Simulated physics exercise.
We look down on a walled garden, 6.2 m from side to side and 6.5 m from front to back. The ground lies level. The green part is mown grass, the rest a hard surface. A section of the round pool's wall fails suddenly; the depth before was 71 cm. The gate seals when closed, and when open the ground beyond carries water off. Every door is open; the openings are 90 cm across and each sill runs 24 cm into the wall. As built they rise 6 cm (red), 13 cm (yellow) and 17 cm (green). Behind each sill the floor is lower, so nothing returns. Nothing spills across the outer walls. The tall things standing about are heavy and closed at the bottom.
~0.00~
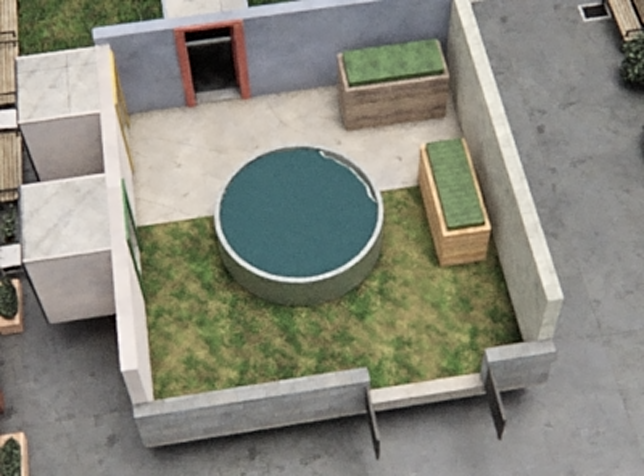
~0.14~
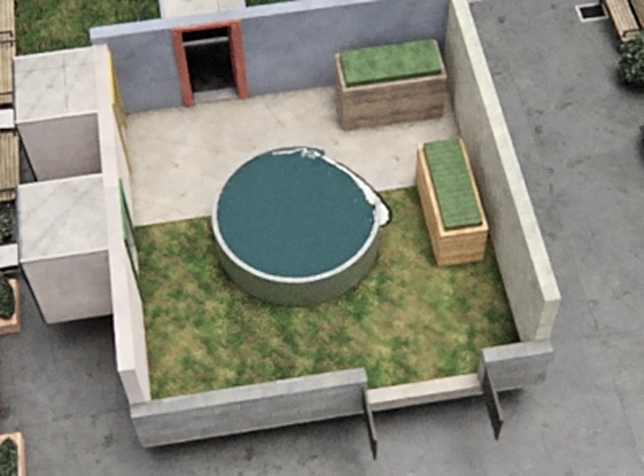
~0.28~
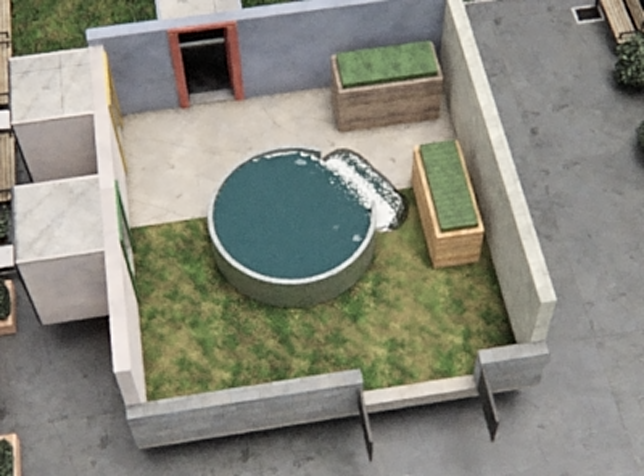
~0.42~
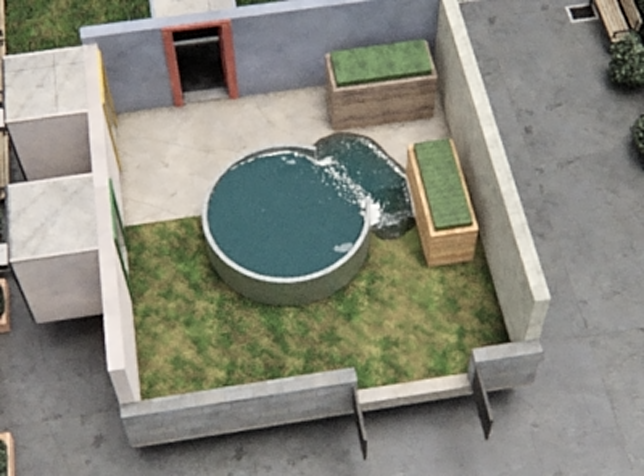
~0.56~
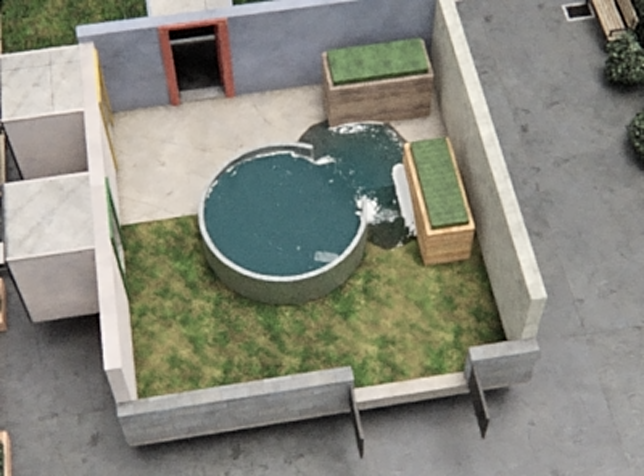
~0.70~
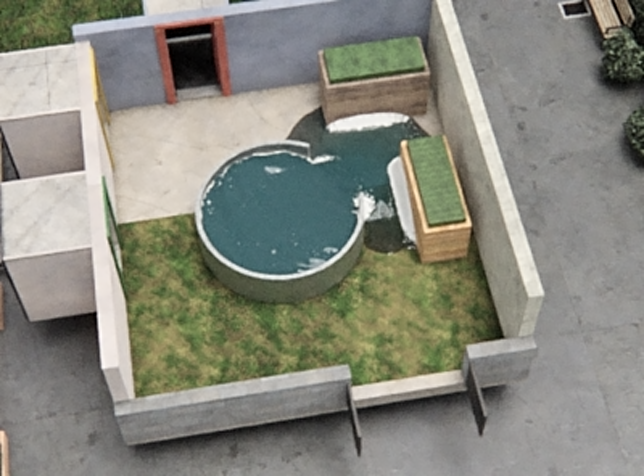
Water bursts through the round pool's right side and spreads around the two grass-topped boxes.
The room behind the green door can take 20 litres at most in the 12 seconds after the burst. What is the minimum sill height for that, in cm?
It would have to be roughly 6 cm high.
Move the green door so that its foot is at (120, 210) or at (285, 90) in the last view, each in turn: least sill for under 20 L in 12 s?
About 7.5 and 9.5 cm.
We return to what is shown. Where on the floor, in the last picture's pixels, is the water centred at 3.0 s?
Around (338, 196).
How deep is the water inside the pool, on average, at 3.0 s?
Roughly 33 cm on average.
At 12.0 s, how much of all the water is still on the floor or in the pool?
About 82 per cent.
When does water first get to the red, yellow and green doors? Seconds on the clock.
Arrival: Red 2.4 s, yellow 3.8 s, green 5.0 s.
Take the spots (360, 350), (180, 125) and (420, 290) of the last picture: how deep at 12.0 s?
Roughly 8, 9 and 7 cm, in turn.
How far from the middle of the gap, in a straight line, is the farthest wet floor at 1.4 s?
Roughly 3.4 m.
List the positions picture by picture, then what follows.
In the first picture, still water, 71 cm deep, in the round pool at (299, 212); the green door at (133, 241) is dry.
In the second picture, water pours out at (357, 187) and has run 0.3 m, to a hidden place; about 8 cm deep outside, 71 cm at the back.
In the third picture, the front is at (405, 201), 0.8 m from the gap at (353, 189); 1.2 m2 of floor is wet, 71 cm left at the back.
In the fourth picture, water pours out at (347, 189) and has run 1.2 m, to (361, 138); about 11 cm deep outside, 71 cm at the back.
In the fifth picture, the front is at (387, 127), 1.7 m from the gap at (344, 187); 3.5 m2 of floor is wet, 71 cm left at the back.
In the sixth picture, the front is at (408, 119), 2.1 m from the gap at (341, 185); 4.3 m2 of floor is wet, 71 cm left at the back; the green door at (113, 239), 4.2 m from the gap, is still 3.9 m from the nearest water.
After 1.4 s water covers 20 % of the floor, deepest (62 cm) near (439, 125); it has not reached the green door.
After 3.0 s water covers 50 % of the floor, deepest (46 cm) near (425, 75); it has not reached the green door.
After 12.0 s water covers 100 % of the floor, deepest (14 cm) near (265, 303); 10 cm at the green door, 0 litres in over its 17 cm sill.
At the green door as built, the water arrived by 4.9 s and peaked near 11 cm at 9.4 s.
With a sill of 5.5 cm, 27 litres would have come in within the 12 s; with 7 cm, 13 litres. So under 20 litres takes about 6 cm.
